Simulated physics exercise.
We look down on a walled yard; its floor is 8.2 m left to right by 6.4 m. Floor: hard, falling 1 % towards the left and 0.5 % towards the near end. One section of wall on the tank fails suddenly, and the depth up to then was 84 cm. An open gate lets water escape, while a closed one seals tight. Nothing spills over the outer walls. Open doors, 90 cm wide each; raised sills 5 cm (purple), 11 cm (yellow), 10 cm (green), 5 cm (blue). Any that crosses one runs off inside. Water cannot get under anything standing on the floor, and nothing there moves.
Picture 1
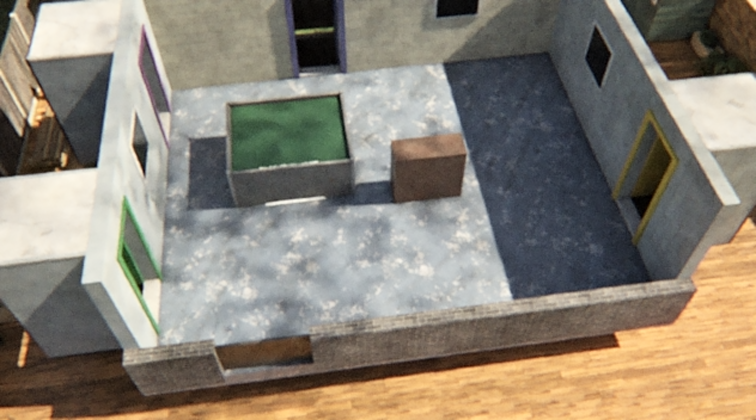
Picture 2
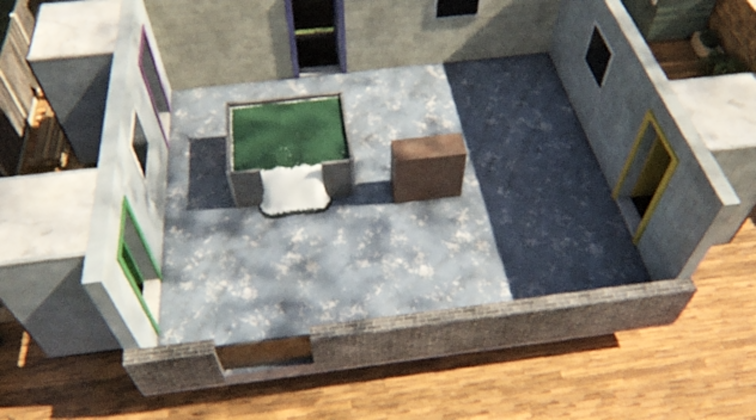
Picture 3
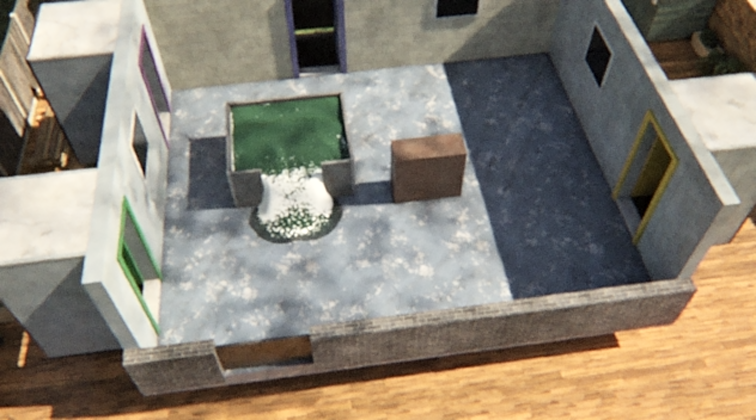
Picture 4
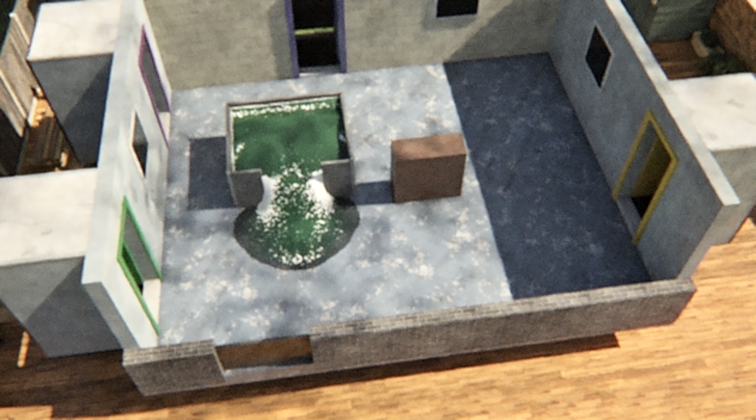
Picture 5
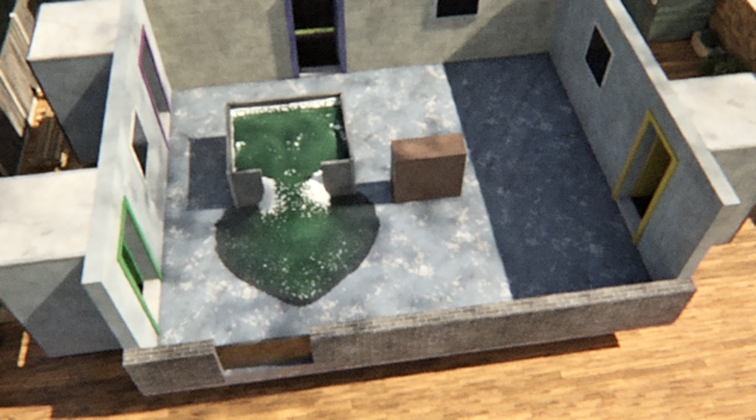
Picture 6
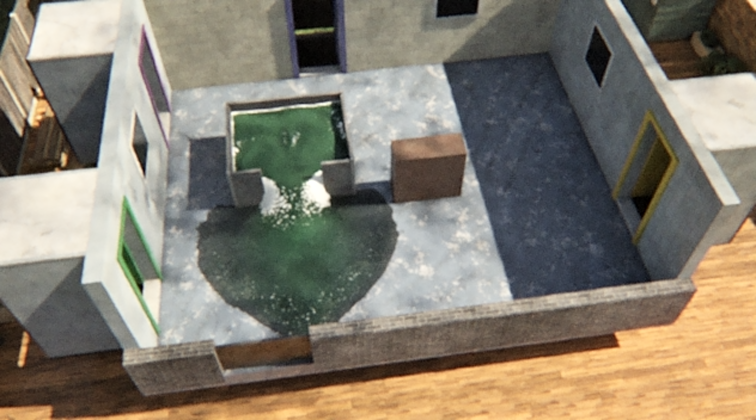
Green water bursts from the front of a square tank and spreads across the walled yard's floor.
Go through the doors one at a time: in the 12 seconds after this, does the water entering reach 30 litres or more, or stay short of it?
At the end, the purple door will most likely bust the limit; the yellow door will most likely respect the limit; the green door will most likely bust the limit; the blue door will most likely respect the limit.
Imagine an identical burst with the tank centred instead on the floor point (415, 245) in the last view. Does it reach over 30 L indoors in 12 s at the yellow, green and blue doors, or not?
At the yellow door the limit is surpassed, at the green door surpassed, at the blue door surpassed.
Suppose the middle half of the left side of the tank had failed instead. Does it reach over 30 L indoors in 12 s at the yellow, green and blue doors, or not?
Door by door - yellow: Within bounds, green: Within bounds, blue: Within bounds.
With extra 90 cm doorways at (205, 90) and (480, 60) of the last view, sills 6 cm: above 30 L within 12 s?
Well, the first one ends up on the high side, the second one on the low side.
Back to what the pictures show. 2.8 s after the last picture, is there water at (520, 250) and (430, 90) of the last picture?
I'd say drenched, then spared.
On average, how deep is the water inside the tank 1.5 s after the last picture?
Mean depth: Some 40 cm.
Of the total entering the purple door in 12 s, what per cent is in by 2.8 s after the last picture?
Around 0 percent.
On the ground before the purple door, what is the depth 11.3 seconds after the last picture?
The depth there is around 9.0 cm.
Then, 0.7 s after the last picture water covers 25 % of the floor and is deepest (40 cm) near (294, 207); purple door not reached, yellow door not reached, green door 8 cm at the sill, 0 L in, blue door not reached.
Then, 1.5 s after the last picture water covers 30 % of the floor and is deepest (44 cm) near (156, 371); purple door not reached, yellow door not reached, green door 15 cm at the sill, 6 L in, blue door not reached.
Then, 2.8 s after the last picture water covers 45 % of the floor and is deepest (27 cm) near (295, 352); purple door not reached, yellow door 7 cm at the sill, 0 L in, green door 17 cm at the sill, 46 L in, blue door not reached.
Then, 6.3 s after the last picture water covers 80 % of the floor and is deepest (15 cm) near (156, 371); purple door 11 cm at the sill, 8 L in, yellow door 9 cm at the sill, 2 L in, green door 14 cm at the sill, 115 L in, blue door 2 cm at the sill, 0 L in.
Then, 11.3 s after the last picture water covers 100 % of the floor and is deepest (10 cm) near (156, 371); purple door 9 cm at the sill, 76 L in, yellow door 4 cm at the sill, 2 L in, green door 9 cm at the sill, 126 L in, blue door 9 cm at the sill, 3 L in.
